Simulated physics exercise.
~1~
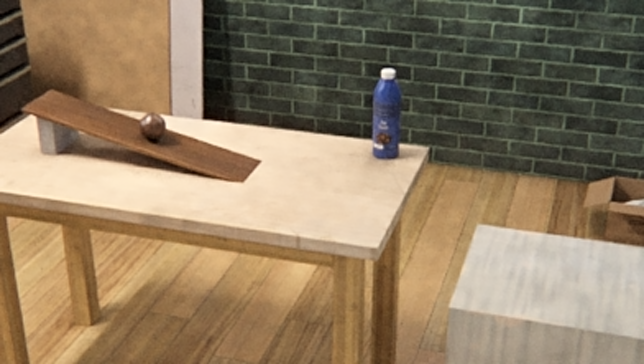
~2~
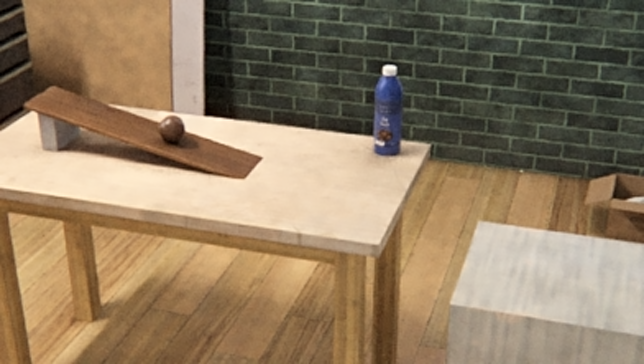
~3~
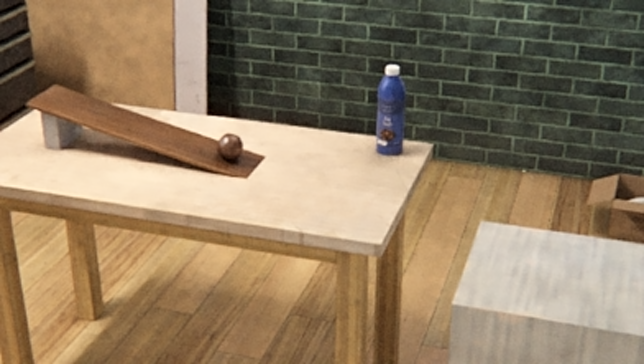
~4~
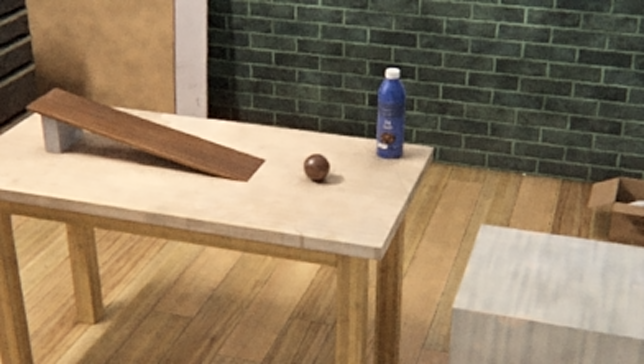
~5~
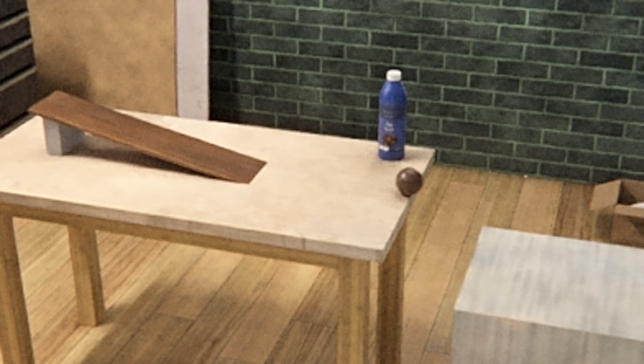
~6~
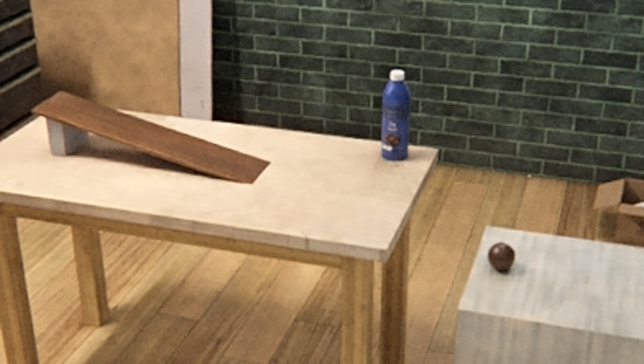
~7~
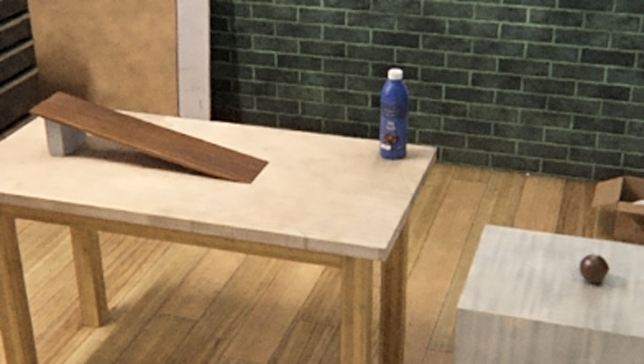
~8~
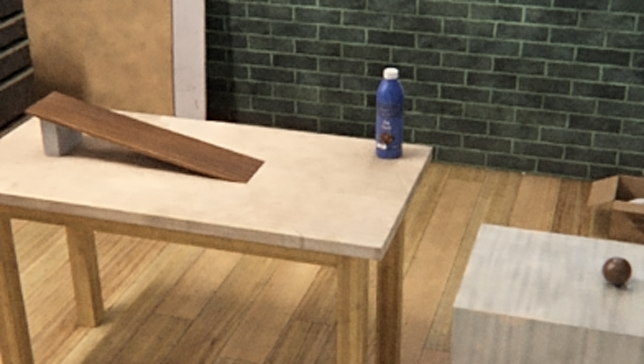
We see a round brown object roll down a wooden ramp and across a table, passing a blue bottle that stays standing. It goes off the table's right end, crosses the gap onto a lower pale cabinet, rolls farther right and ends up on top of it.
